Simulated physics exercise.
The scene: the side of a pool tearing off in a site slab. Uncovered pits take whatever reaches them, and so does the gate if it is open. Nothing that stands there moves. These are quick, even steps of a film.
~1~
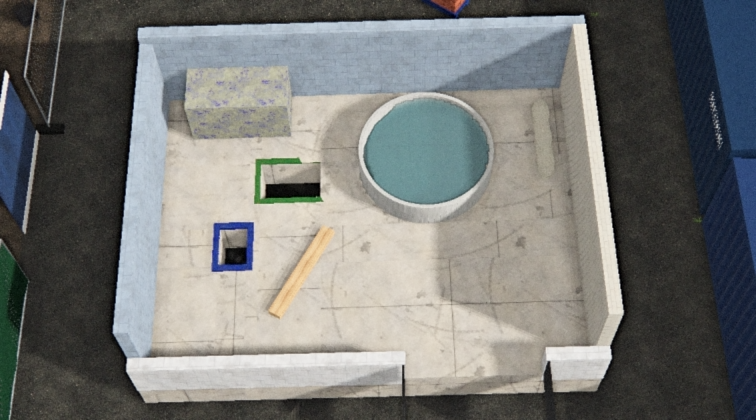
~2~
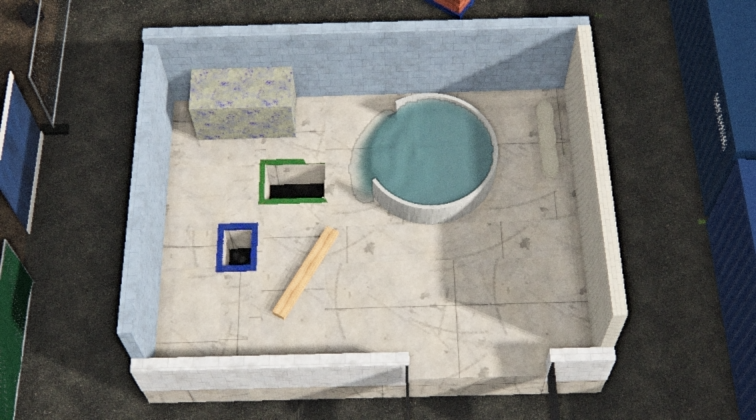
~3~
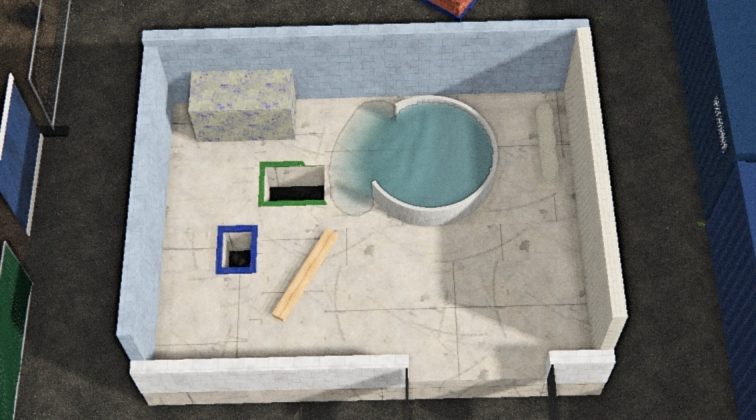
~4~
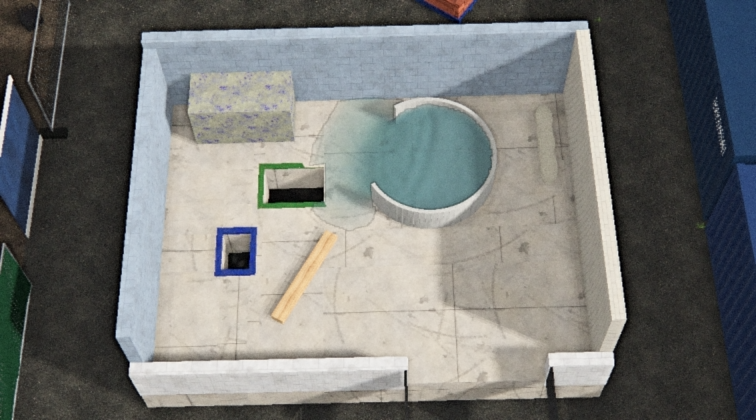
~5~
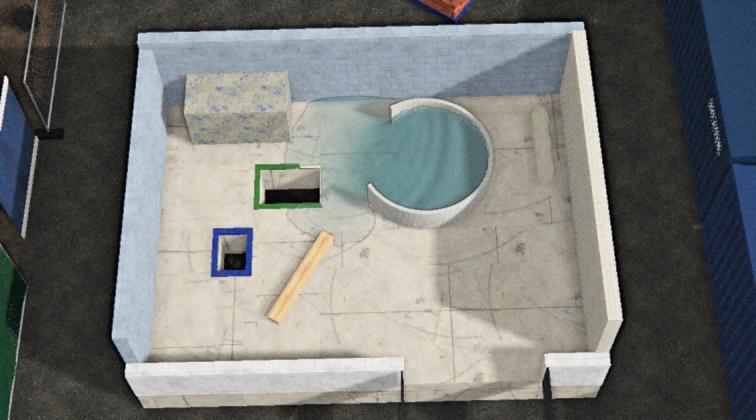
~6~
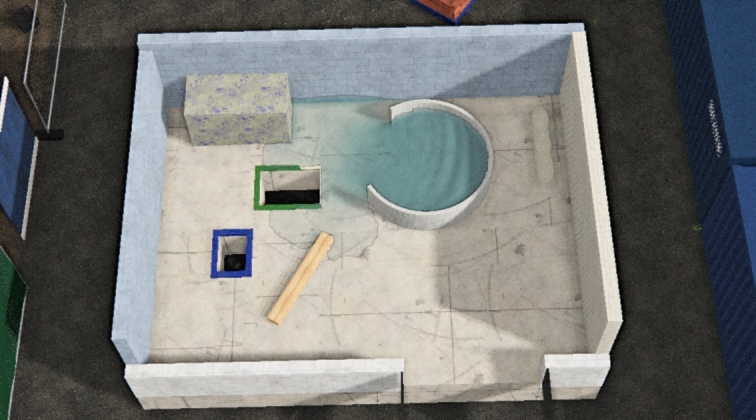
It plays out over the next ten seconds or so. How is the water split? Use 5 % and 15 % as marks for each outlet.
In the end: The gate takes less than 5 %; the green pit takes more than 15 %; the blue pit takes less than 5 %.
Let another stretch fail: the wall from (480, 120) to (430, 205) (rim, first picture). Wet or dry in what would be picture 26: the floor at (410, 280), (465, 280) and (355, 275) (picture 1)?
One after the other: Free of water, covered, dry.
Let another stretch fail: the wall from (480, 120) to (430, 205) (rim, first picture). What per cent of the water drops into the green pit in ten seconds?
Roughly, in per cent: Green 6.
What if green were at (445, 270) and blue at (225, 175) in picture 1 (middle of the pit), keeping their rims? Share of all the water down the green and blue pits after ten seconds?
Per cent: Green 4, blue 20.
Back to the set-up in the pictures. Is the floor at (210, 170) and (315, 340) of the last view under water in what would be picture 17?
One after the other: Awash, not flooded.
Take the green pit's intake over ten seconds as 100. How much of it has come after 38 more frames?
About 85 per cent.
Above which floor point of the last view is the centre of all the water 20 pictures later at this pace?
Close to (361, 163).
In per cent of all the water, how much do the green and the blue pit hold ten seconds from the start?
Near 58 and 2 in a hundred.
A moment on, water covers 20 % of the floor; the gate 0 %, the green pit 8 %, the blue pit 0 %.
Next, water covers 25 % of the floor; the gate 0 %, the green pit 17 %, the blue pit 1 %.
Then, water covers 30 % of the floor; the gate 0 %, the green pit 33 %, the blue pit 1 %.
Later, water covers 50 % of the floor; the gate 0 %, the green pit 48 %, the blue pit 1 %.
In the end, water covers 65 % of the floor; the gate 0 %, the green pit 58 %, the blue pit 1 %.
